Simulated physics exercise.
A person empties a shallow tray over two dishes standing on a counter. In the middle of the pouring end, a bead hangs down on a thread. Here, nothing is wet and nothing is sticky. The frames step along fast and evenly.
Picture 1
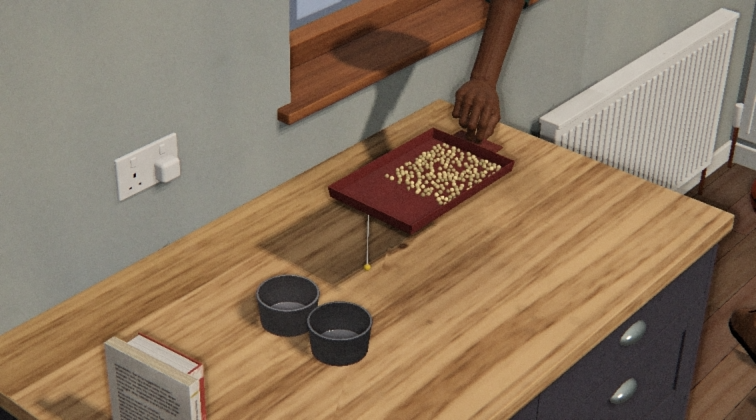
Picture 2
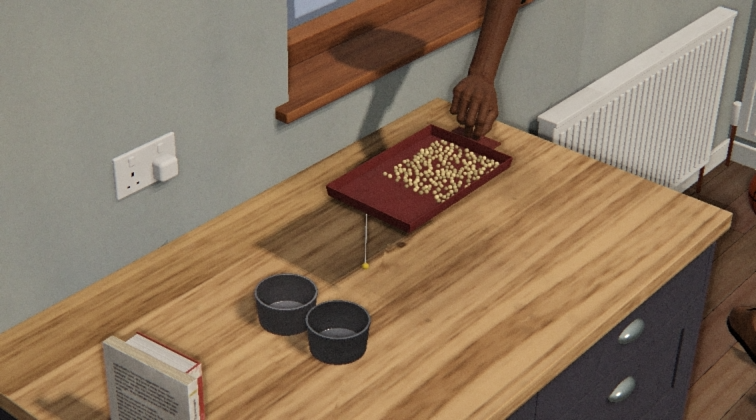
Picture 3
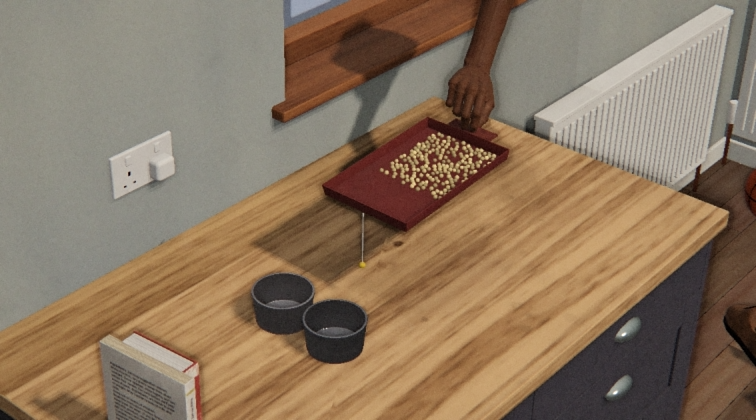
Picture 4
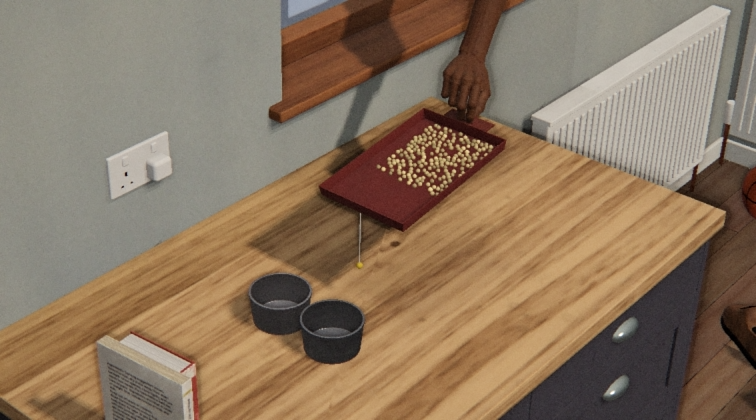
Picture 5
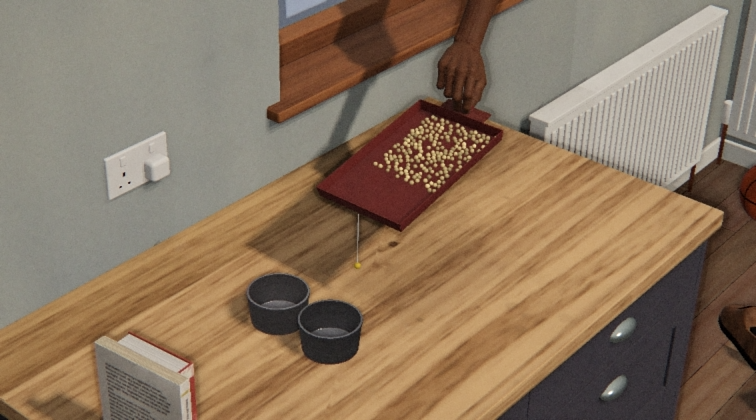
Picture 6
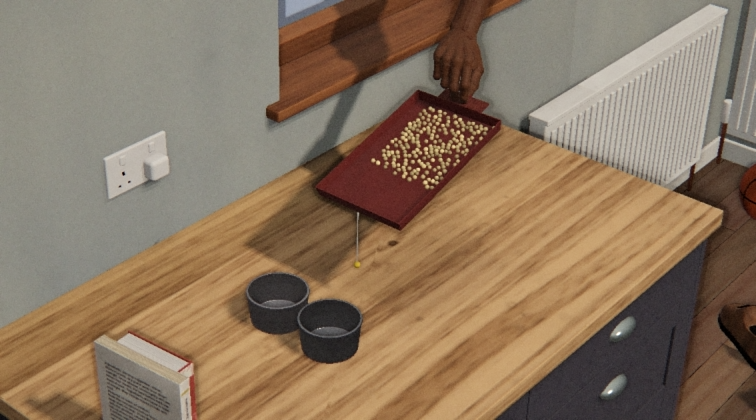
A hand gradually tilts a dark red tray of soya beans above a wooden counter.
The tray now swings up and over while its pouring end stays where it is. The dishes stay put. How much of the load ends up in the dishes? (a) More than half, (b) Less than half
Less than half.
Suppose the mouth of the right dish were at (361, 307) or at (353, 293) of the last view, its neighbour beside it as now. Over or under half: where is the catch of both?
A majority, then a majority.
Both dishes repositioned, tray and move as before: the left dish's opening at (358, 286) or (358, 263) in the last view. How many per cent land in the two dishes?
40, then 0 %.
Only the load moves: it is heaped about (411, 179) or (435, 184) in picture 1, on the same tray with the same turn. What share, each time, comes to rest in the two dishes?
First case: Some 10 %; second case: Some 10 %.
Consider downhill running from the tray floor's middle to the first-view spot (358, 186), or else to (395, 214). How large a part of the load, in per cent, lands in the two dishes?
In order: About 0, then 0 percent.
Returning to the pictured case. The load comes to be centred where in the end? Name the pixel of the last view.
(326, 312).
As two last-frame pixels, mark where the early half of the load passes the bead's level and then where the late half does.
Roughly at (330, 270) first, and then at (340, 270).
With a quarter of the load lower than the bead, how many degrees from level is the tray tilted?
105°.
Just after the last frame, tray tipped steeply; the larger part on the tray; just a few in the right dish; just a few in the left dish; just a few outside both; about a tenth in the air.
A moment on, tray tipped right over; the larger part on the tray; just a few in the right dish; just a few in the left dish; roughly a quarter outside both; just a few in the air.
Further on, tray tipped past a quarter turn; about a tenth in the right dish; just a few in the left dish; almost all outside both.
When it is over, tray tipped past a quarter turn; about a tenth in the right dish; just a few in the left dish; almost all outside both.
